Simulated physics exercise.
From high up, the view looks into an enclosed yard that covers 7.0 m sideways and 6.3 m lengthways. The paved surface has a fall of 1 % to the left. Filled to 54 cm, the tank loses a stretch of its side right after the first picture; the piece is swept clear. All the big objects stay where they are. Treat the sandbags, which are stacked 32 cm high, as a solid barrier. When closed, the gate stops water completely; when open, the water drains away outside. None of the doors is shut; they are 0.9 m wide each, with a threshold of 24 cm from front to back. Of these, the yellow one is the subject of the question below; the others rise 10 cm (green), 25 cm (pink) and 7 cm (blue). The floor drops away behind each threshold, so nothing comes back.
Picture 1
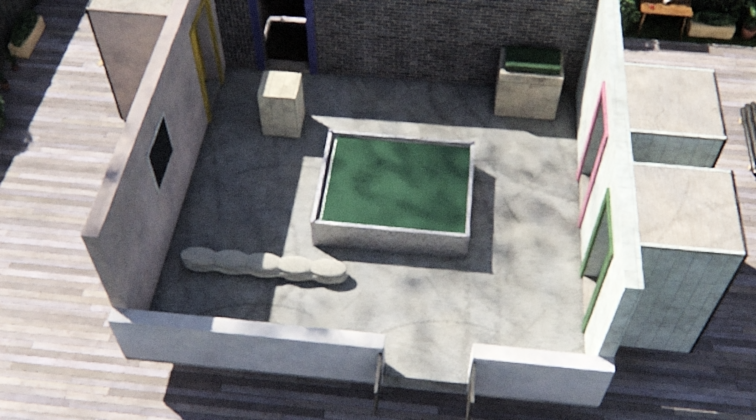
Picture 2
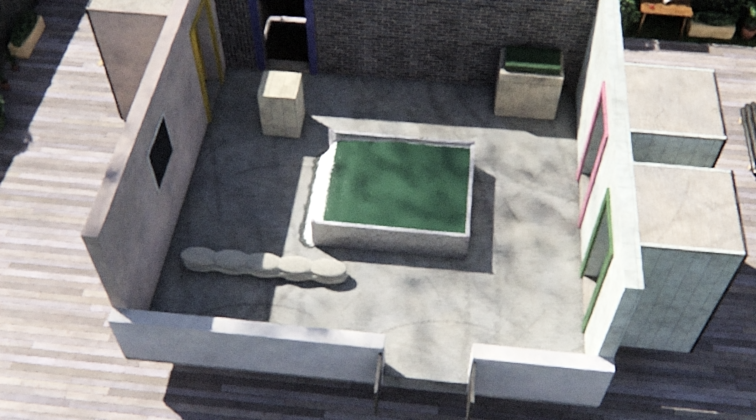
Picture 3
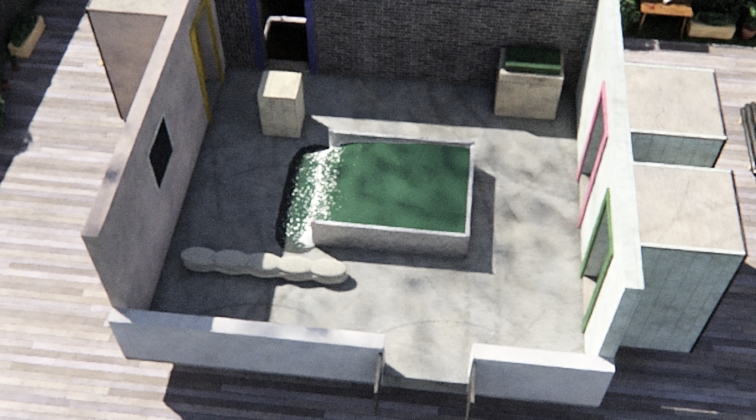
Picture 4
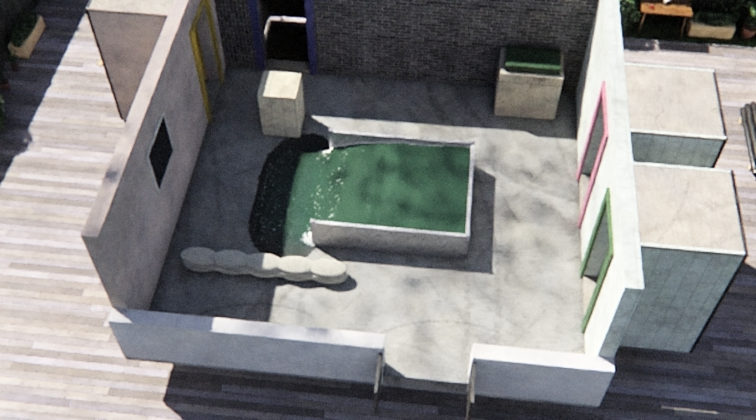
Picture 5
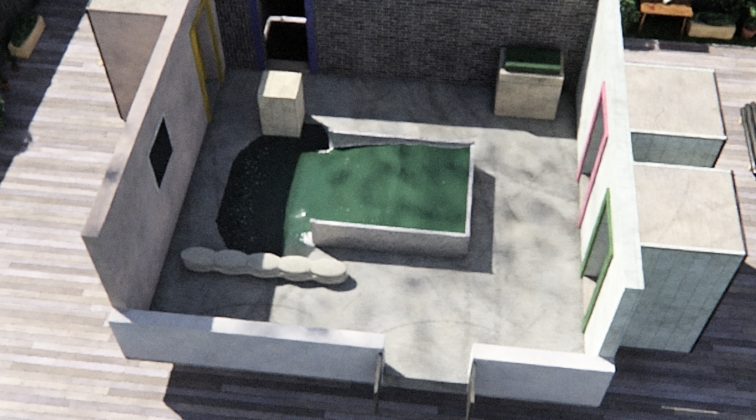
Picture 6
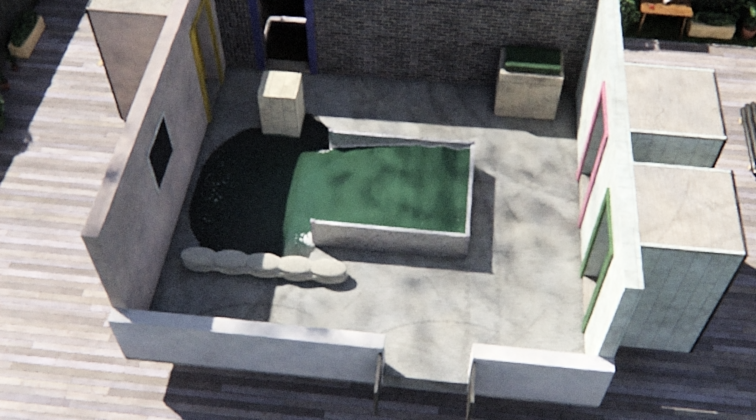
Green water poured out of the open left side of a raised tank in a walled yard, foaming white at first, then spread leftward in a widening dark pool behind a row of pale sandbags.
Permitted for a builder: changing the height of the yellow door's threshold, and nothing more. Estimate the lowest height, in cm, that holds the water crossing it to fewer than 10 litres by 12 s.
My estimate is 18 cm.
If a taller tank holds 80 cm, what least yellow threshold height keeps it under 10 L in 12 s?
A step of about 26 cm does it.
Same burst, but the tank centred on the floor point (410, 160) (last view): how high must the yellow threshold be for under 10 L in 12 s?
Close to 15 cm would do it.
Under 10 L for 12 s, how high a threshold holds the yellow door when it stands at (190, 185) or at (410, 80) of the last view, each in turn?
Roughly 32 cm for the first and 5.0 cm for the second.
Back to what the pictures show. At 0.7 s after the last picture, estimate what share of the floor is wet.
Roughly 20 percent.
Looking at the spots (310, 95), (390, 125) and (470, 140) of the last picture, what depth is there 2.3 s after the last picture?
About 4, 0 and 0 cm respectively.
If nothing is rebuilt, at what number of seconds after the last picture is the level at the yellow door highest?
The level tops out around 5.0 s.
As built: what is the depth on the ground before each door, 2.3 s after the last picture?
Door by door, in centimetres - green 0, pink 0, yellow 16, blue 15.
Then, 0.7 s after the last picture water covers 20 % of the floor, deepest (35 cm) near (188, 189); 4 cm at the yellow door, 0 litres in over its 14 cm threshold.
Then, 2.3 s after the last picture water covers 35 % of the floor, deepest (34 cm) near (225, 72); 16 cm at the yellow door, 2 litres in over its 14 cm threshold.
Then, 11.3 s after the last picture water covers 95 % of the floor, deepest (10 cm) near (478, 238); 8 cm at the yellow door, 31 litres in over its 14 cm threshold.
At the yellow door as built, the water peaked near 19 cm, 4.9 s after the last picture.
With a threshold of 15 cm, 24 litres would have come in within the 12 s; with 20.5 cm, 3 litres. So under 10 litres takes about 18 cm.
